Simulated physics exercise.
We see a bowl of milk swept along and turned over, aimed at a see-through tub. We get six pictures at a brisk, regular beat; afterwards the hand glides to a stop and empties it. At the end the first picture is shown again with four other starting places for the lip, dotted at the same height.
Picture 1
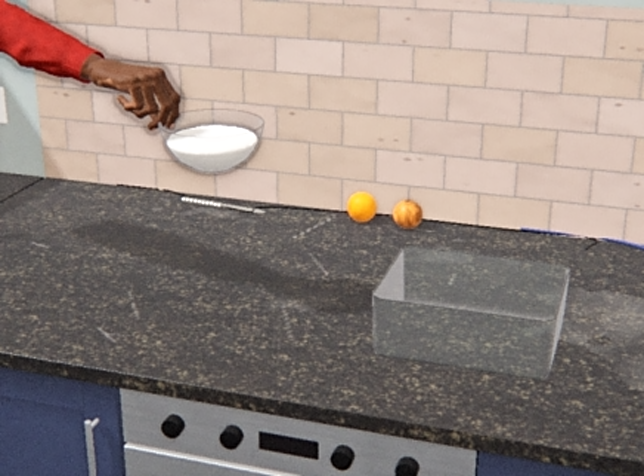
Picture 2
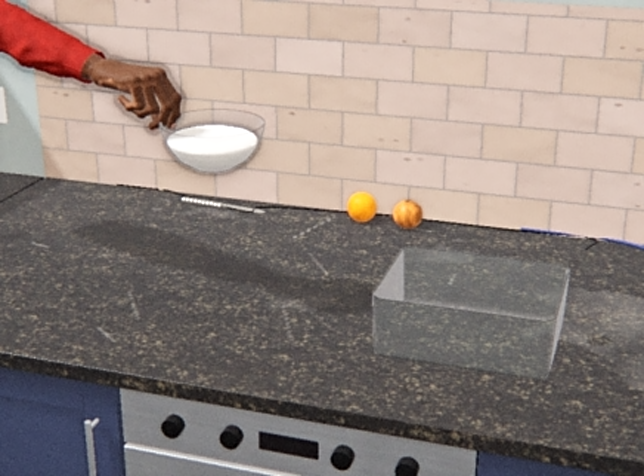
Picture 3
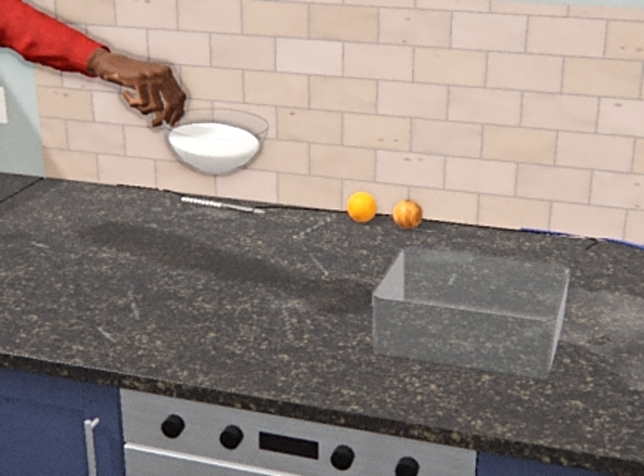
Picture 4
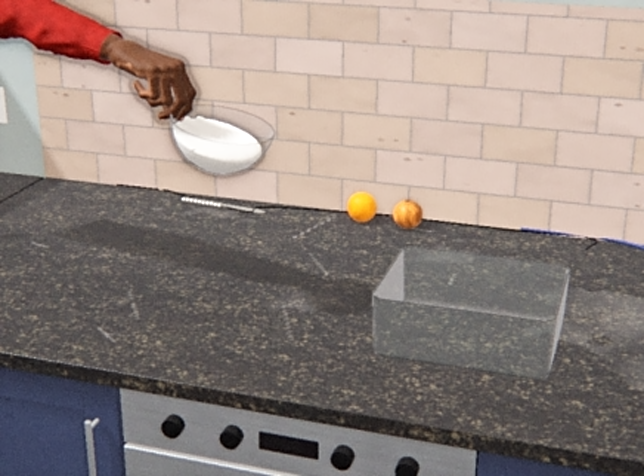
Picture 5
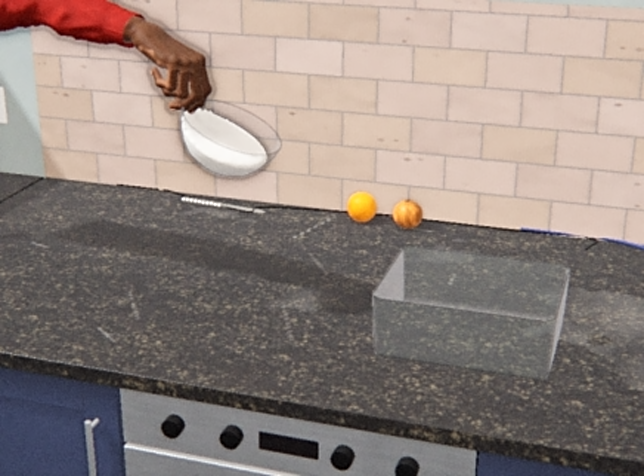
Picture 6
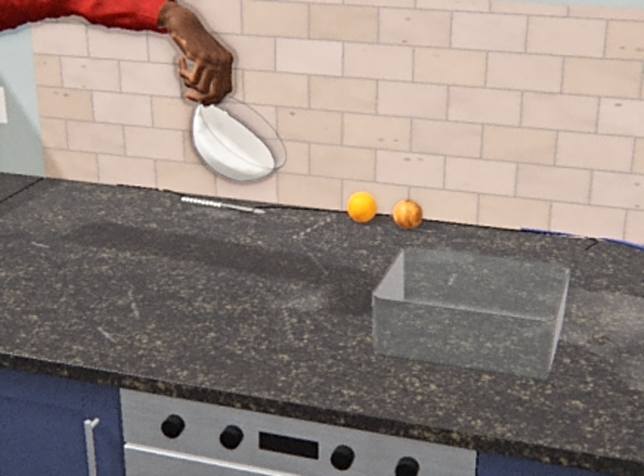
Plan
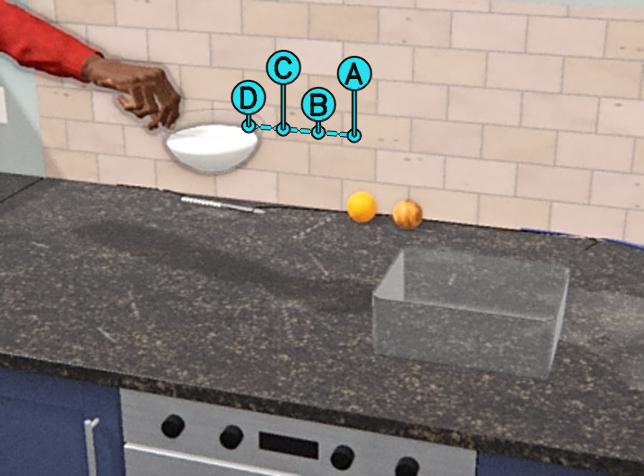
The video shows a hand in a red sleeve holding a clear bowl of milk above a dark countertop, then moving it slightly right and tilting it steadily toward a see-through tub, with two small round objects near the wall.
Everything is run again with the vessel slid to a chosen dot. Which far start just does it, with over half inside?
Place B.
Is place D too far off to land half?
Yes, that goes wrong.
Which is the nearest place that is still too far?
C.
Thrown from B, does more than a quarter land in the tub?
Yes.
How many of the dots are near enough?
Two of them.
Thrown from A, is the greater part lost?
No, not at all.
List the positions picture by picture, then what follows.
Upright, lip at (259, 126); tub from (374, 352) to (549, 378); nothing has left yet, in the first frame.
Upright, lip at (260, 126); nothing has left yet, in the second frame.
Tipped about 3°, lip at (264, 130); nothing has left yet, in the third frame.
Tipped about 11°, lip at (270, 138); nothing has left yet, in the fourth frame.
Tipped about 24°, lip at (277, 150); nothing has left yet, in the fifth frame.
Tipped about 39°, lip at (282, 164); nothing has left yet, in the sixth frame.
In cyan, A at (354, 135); B at (318, 132); C at (283, 129); D at (248, 125).
Choosing A, about 73 % lands in the tub, 5 % falls short and 22 % goes beside or beyond.
Choosing B, about 83 % lands in the tub, 6 % falls short and 11 % goes beside or beyond.
Choosing C, about 5 % lands in the tub, 92 % falls short and 3 % goes beside or beyond.
Choosing D, about 0 % lands in the tub, 100 % falls short.
